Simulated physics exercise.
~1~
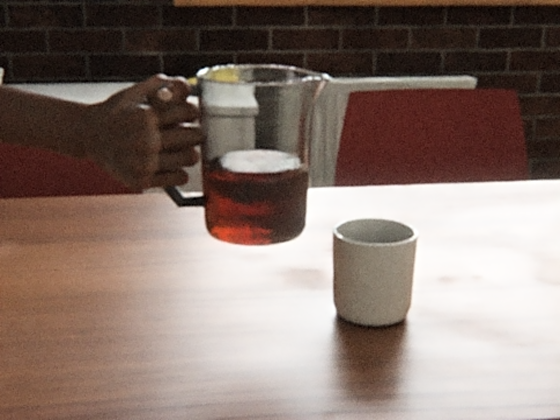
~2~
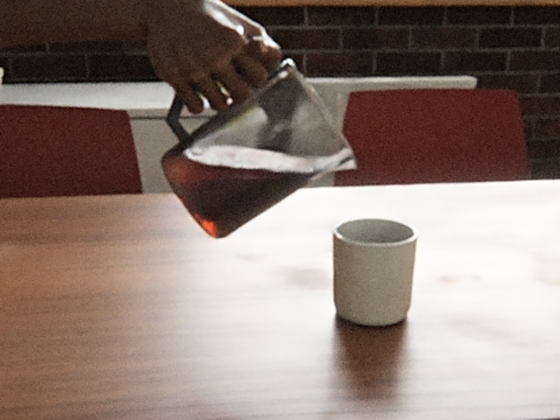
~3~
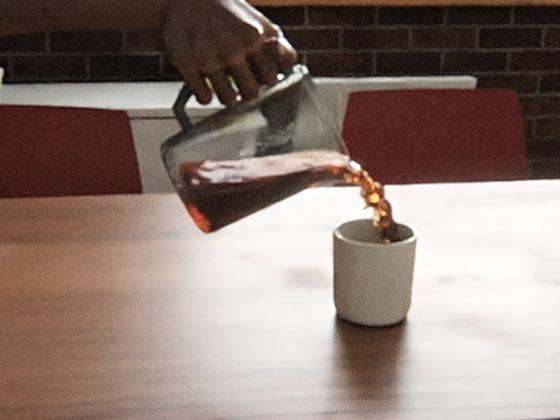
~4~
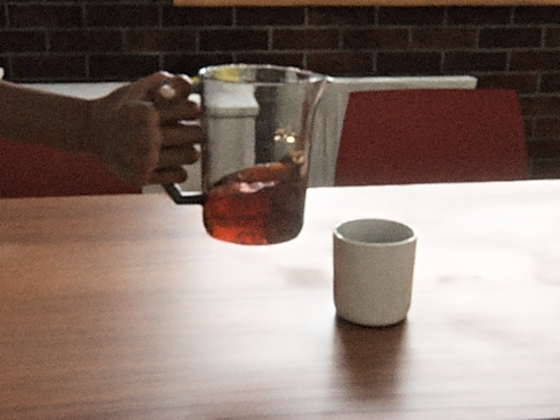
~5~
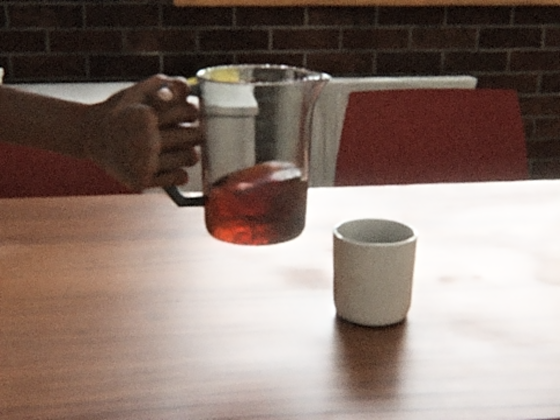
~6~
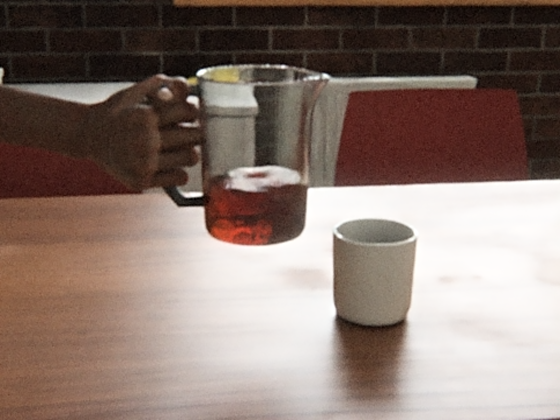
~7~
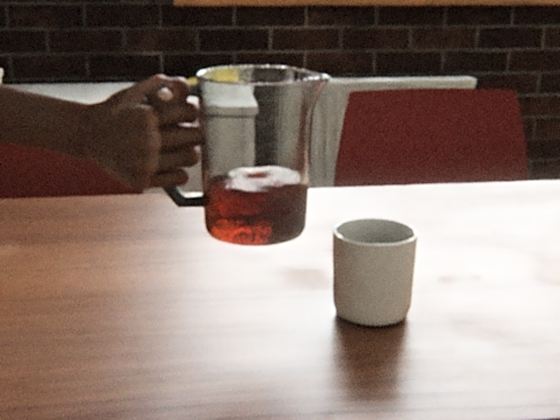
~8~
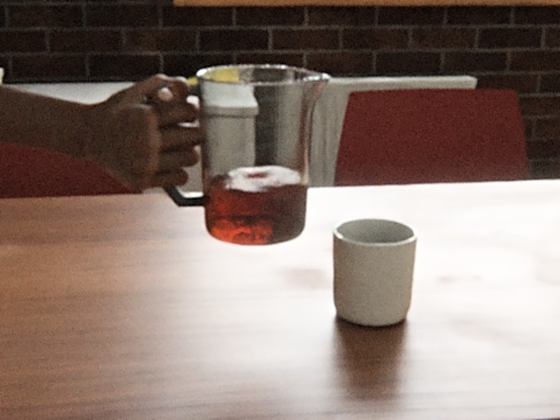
At a wooden table, a hand tips a glass jug, pours tea into a pale mug, then levels it.
